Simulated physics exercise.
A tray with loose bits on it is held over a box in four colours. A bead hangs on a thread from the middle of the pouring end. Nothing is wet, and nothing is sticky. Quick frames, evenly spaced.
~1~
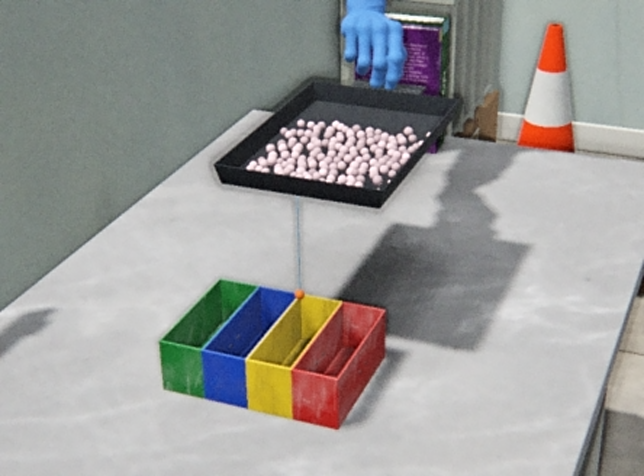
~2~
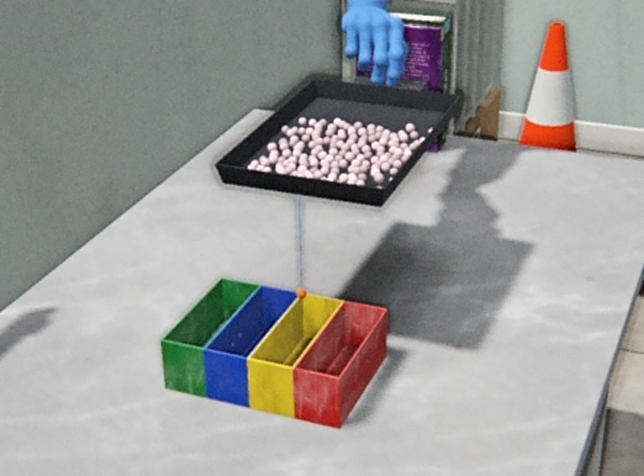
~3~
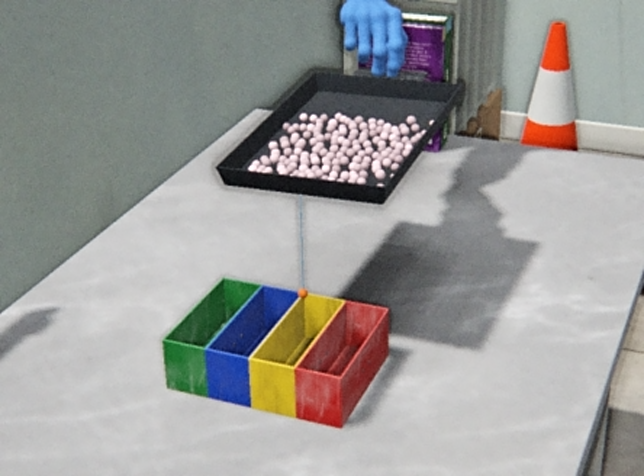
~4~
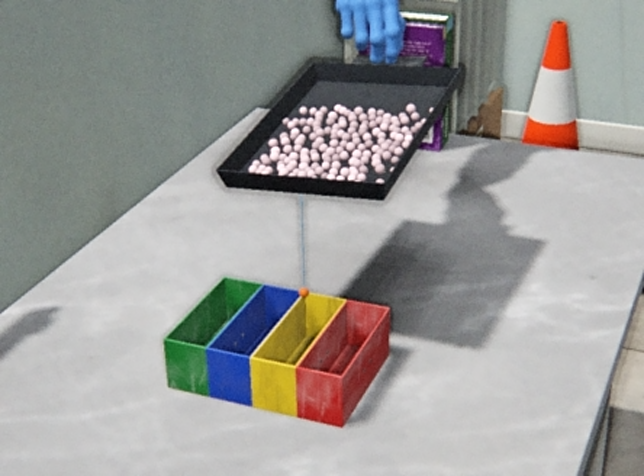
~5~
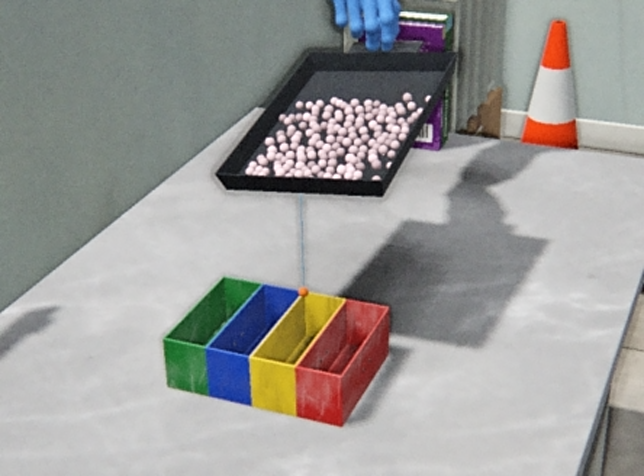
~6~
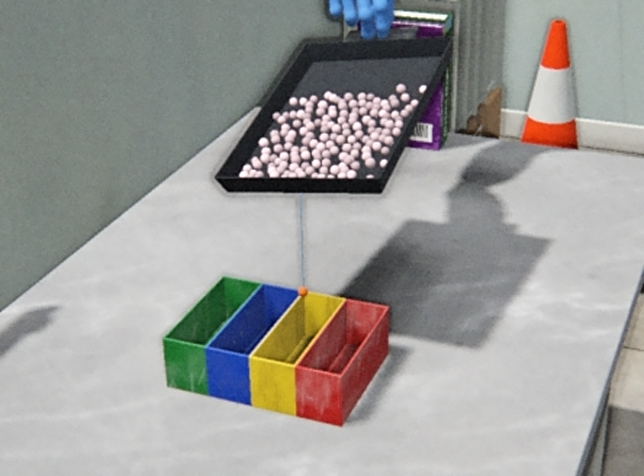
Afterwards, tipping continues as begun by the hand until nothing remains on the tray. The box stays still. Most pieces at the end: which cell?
Green.
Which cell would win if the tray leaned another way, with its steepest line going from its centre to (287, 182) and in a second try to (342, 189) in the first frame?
Try 1 - the cell in green; try 2 - red.
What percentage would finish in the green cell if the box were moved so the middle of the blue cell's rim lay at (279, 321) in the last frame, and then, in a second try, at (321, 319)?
40, then 0 %.
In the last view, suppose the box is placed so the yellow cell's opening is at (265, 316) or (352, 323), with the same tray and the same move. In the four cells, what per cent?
Roughly 100 %, then roughly 0 %.
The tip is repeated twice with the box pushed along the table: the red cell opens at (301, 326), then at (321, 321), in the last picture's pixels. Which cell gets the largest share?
Try one: Blue; try two: Blue.
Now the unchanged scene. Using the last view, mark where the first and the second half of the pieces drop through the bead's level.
Earlier half at (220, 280), later half at (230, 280).
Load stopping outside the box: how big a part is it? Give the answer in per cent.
I'd say around 10 per cent.
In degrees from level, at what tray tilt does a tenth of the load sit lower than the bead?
80 degrees.
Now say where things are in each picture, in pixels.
In the first frame, corners of the pouring end at (221, 163) and (380, 187), level; middle of the load at (342, 156), sugar pearls; bead on its thread at (300, 295); green cell at (182, 365); blue cell at (225, 374); yellow cell at (269, 384); red cell at (315, 395).
In the second frame, corners of the pouring end at (222, 163) and (381, 186), level; middle of the load at (343, 154).
In the third frame, corners of the pouring end at (223, 165) and (382, 184), tipped barely, lowest at the left corner; middle of the load at (344, 150).
In the fourth frame, corners of the pouring end at (223, 168) and (381, 180), tipped a little, lowest at the left corner; middle of the load at (344, 145).
In the fifth frame, corners of the pouring end at (222, 171) and (378, 177), tipped a little, lowest at the left corner; middle of the load at (340, 140).
In the sixth frame, corners of the pouring end at (221, 174) and (376, 175), tipped clearly, lowest at the left corner; middle of the load at (334, 138), nearly all on the move; green cell at (186, 362); blue cell at (229, 372); yellow cell at (273, 381); red cell at (319, 392).
Soon, tray tipped steeply; nearly all on the tray; a stray few falling or outside the box.
A while on, tray tipped right over; a small part on the tray; about half in the green cell; a small part in the blue cell; about a quarter falling or outside the box.
Towards the end, tray tipped past a quarter turn; most in the green cell; a small part in the blue cell; a small part falling or outside the box.
Finally, tray tipped past a quarter turn; most in the green cell; a small part in the blue cell; none in the red cell; none in the yellow cell; a small part outside the box.
